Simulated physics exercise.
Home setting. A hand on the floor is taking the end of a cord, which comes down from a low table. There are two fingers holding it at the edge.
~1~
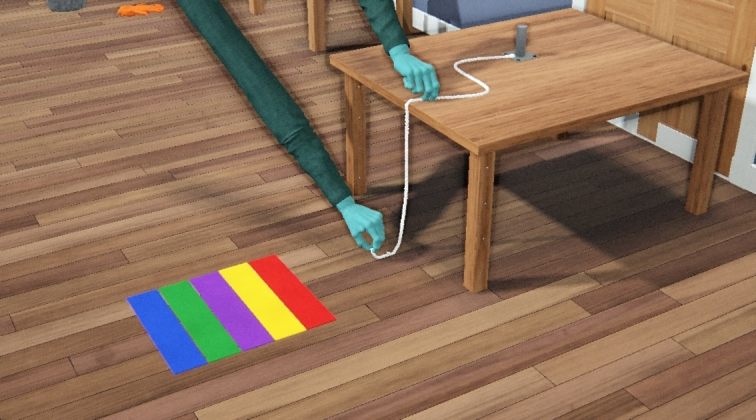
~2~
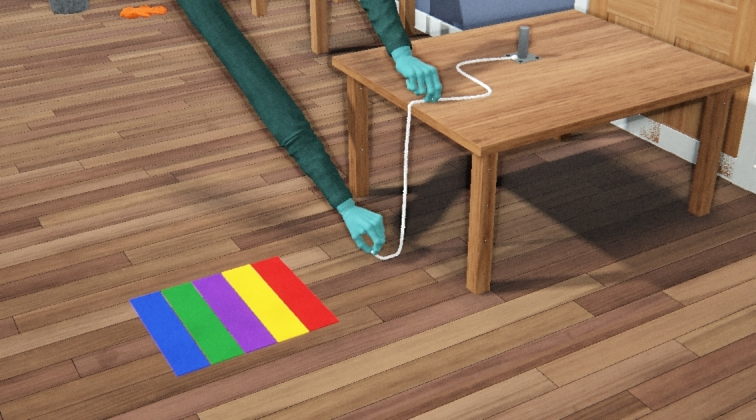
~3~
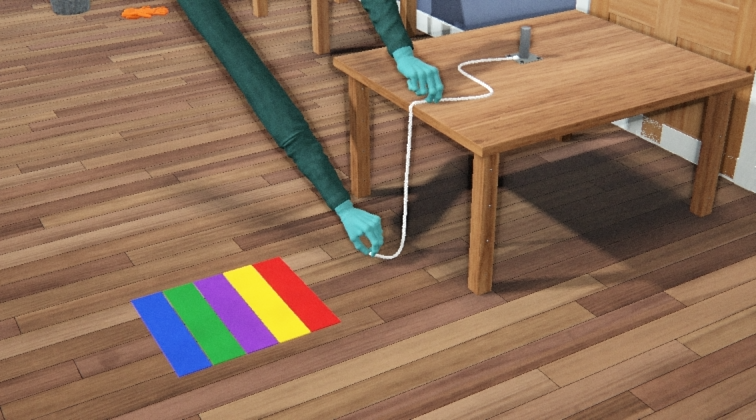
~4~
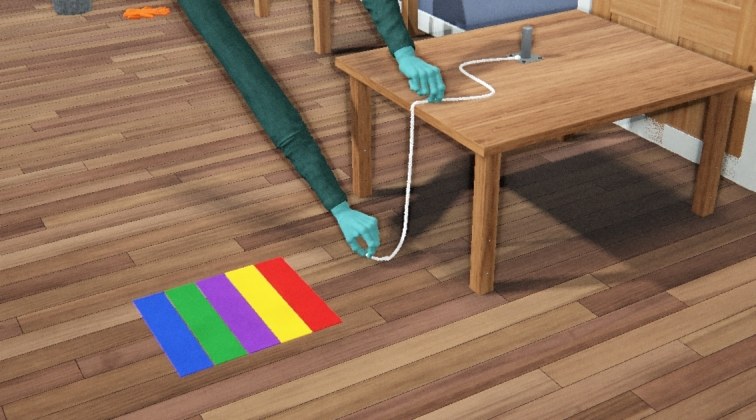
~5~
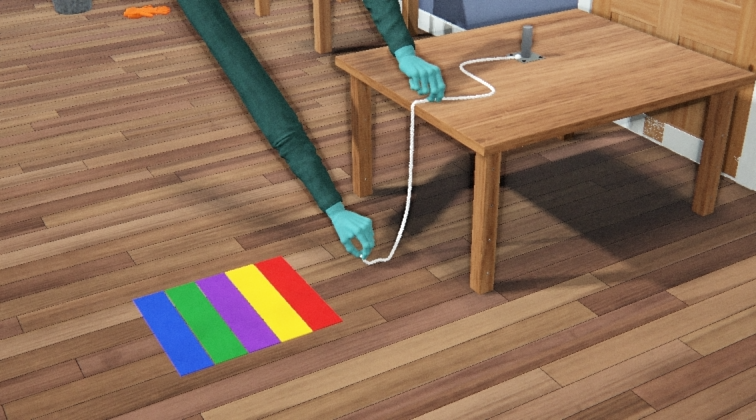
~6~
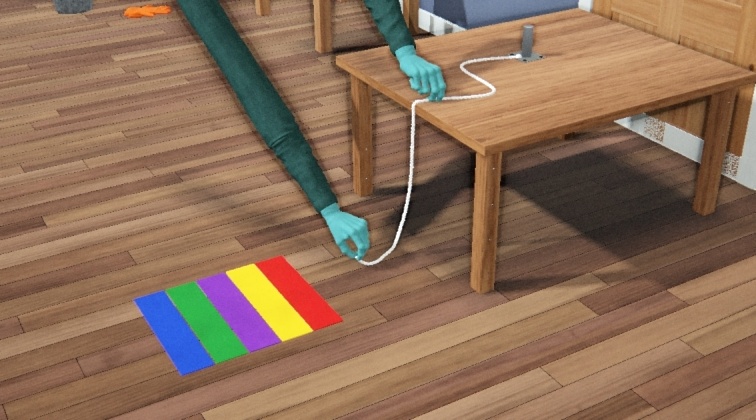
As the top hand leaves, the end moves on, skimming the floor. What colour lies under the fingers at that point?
Green.
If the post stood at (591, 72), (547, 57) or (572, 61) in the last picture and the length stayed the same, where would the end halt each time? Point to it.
Roughly (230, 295), then (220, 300), then (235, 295).
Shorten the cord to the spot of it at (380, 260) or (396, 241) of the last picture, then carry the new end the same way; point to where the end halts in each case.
Taking them in turn, near (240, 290) and near (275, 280).
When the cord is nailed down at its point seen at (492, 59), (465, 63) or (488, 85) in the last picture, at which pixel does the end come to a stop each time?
Taking the tries in turn: (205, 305), (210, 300) and (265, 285).
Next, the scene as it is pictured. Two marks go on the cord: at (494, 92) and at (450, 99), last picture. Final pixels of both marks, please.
They finish at (420, 94) and (383, 123) respectively.
Soon after, end near (262, 286); over yellow.
Then, end near (224, 298); over purple.
At full stretch, end near (201, 305); over green. The end stops over the green strip.
